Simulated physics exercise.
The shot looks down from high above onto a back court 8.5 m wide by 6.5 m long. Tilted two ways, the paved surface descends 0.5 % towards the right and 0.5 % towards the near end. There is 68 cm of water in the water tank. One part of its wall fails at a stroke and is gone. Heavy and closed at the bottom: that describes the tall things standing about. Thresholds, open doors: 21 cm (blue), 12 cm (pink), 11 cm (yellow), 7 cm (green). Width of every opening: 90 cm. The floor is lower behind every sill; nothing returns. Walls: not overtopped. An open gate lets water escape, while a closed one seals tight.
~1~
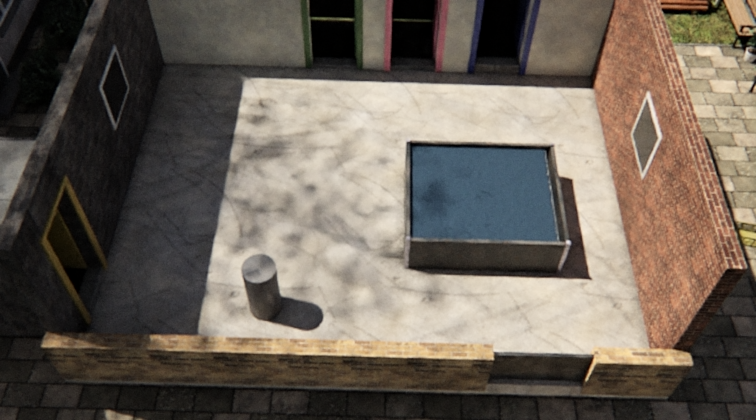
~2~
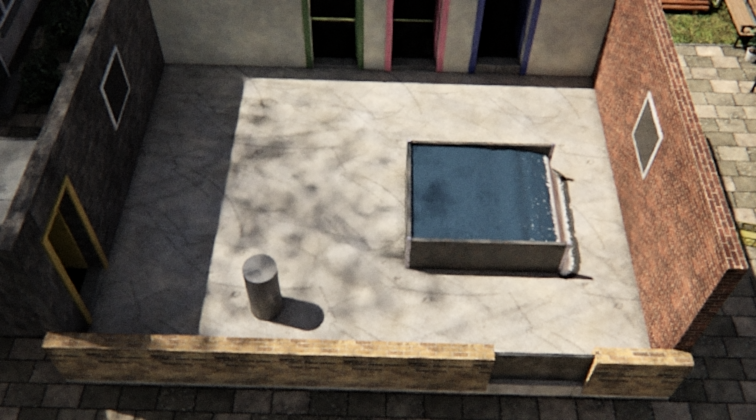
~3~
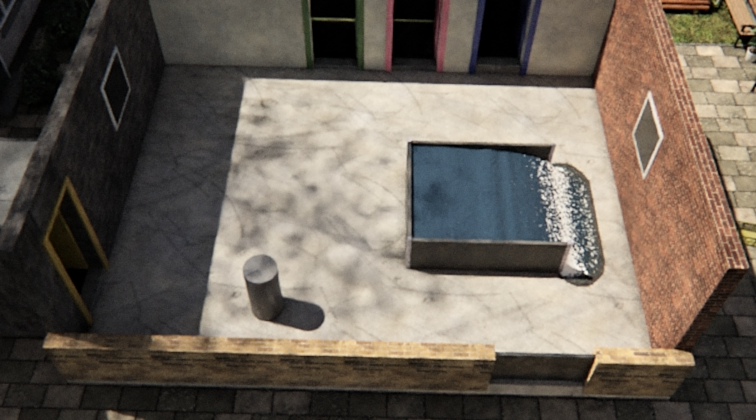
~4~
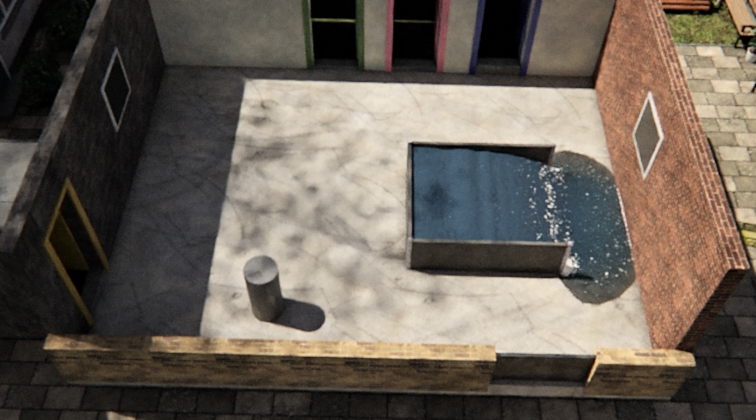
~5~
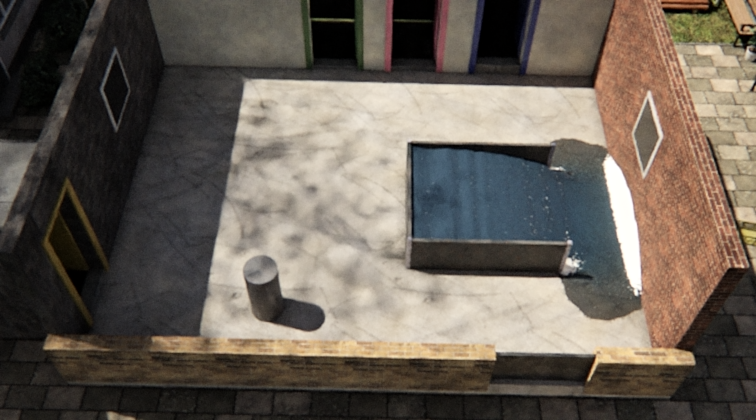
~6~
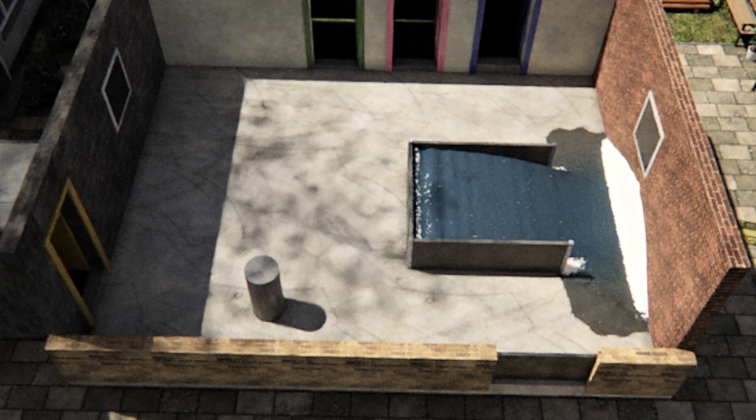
In a walled courtyard, water pours from a tank's open right side and spreads along the brick wall.
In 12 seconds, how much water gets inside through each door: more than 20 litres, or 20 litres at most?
At the end, at the blue door the amount will not overshoot the limit. At the pink door the amount will not overshoot the limit. At the yellow door the amount will not overshoot the limit. At the green door the amount will not overshoot the limit.
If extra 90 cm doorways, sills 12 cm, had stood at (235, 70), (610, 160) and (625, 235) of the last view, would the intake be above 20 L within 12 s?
First doorway falls short, second gets there, third gets there.
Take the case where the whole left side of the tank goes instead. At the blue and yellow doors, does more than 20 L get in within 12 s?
At the blue door the limit is not exceeded; at the yellow door it is surpassed.
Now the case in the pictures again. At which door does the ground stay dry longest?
Yellow.
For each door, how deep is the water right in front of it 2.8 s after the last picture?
In cm: Blue 20, pink 8, yellow 0, green 3.
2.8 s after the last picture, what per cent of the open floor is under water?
40 %.
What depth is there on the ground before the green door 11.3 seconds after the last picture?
The depth there is around 7.5 cm.
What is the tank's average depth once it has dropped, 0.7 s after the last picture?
38 cm.
Then, 0.7 s after the last picture water covers 10 % of the floor and is deepest (52 cm) near (614, 226); blue door not reached, pink door not reached, yellow door not reached, green door not reached.
Then, 1.5 s after the last picture water covers 20 % of the floor and is deepest (51 cm) near (655, 362); blue door 11 cm at the sill, 0 L in, pink door not reached, yellow door not reached, green door not reached.
Then, 2.8 s after the last picture water covers 40 % of the floor and is deepest (33 cm) near (655, 362); blue door 20 cm at the sill, 0 L in, pink door 8 cm at the sill, 0 L in, yellow door not reached, green door 3 cm at the sill, 0 L in.
Then, 6.3 s after the last picture water covers 95 % of the floor and is deepest (18 cm) near (153, 189); blue door 7 cm at the sill, 1 L in, pink door 4 cm at the sill, 0 L in, yellow door 9 cm at the sill, 0 L in, green door 3 cm at the sill, 0 L in.
Then, 11.3 s after the last picture water covers 100 % of the floor and is deepest (13 cm) near (315, 364); blue door 5 cm at the sill, 1 L in, pink door 3 cm at the sill, 0 L in, yellow door 8 cm at the sill, 1 L in, green door 8 cm at the sill, 0 L in.
